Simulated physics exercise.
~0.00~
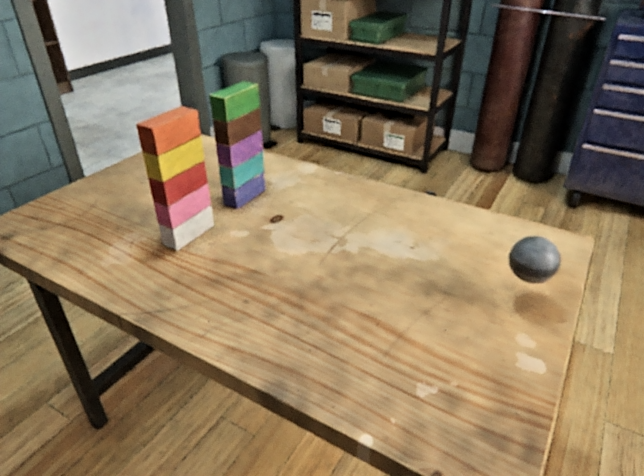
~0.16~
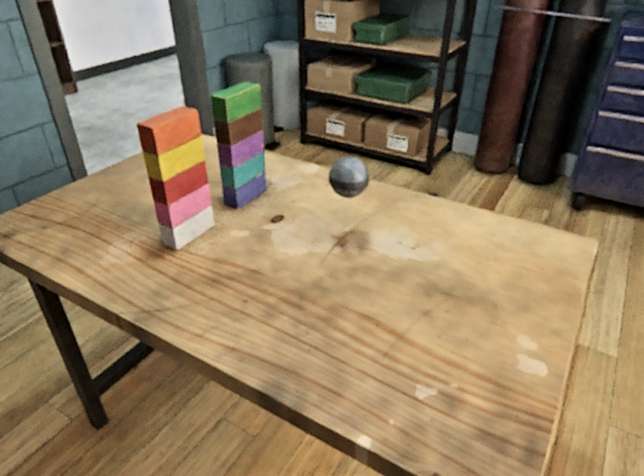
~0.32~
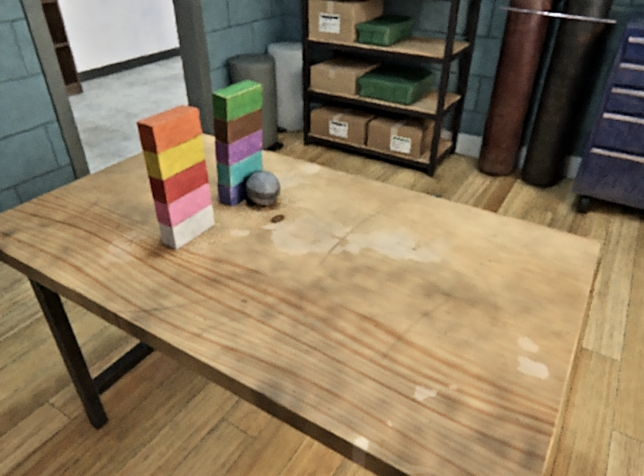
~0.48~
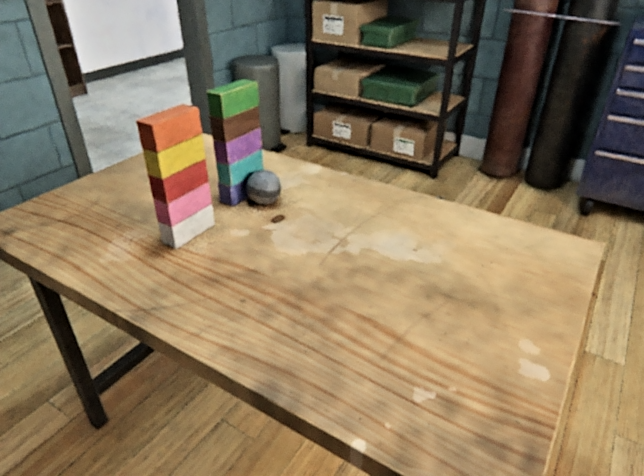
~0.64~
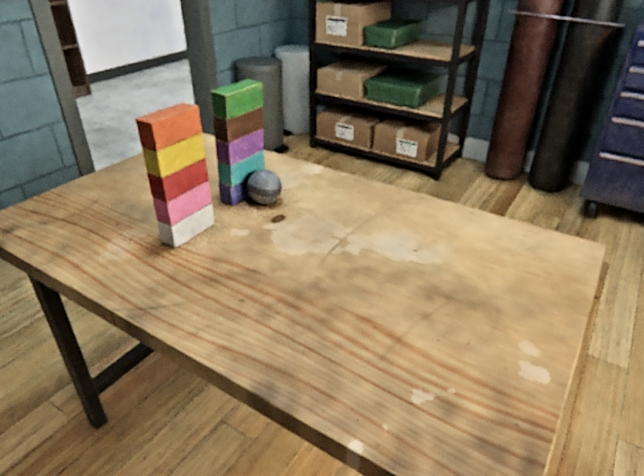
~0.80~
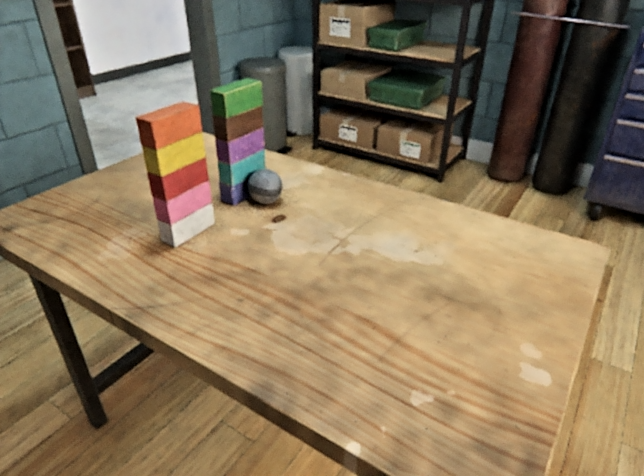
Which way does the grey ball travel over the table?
The grey ball travels to the left, toward the stacked blocks.
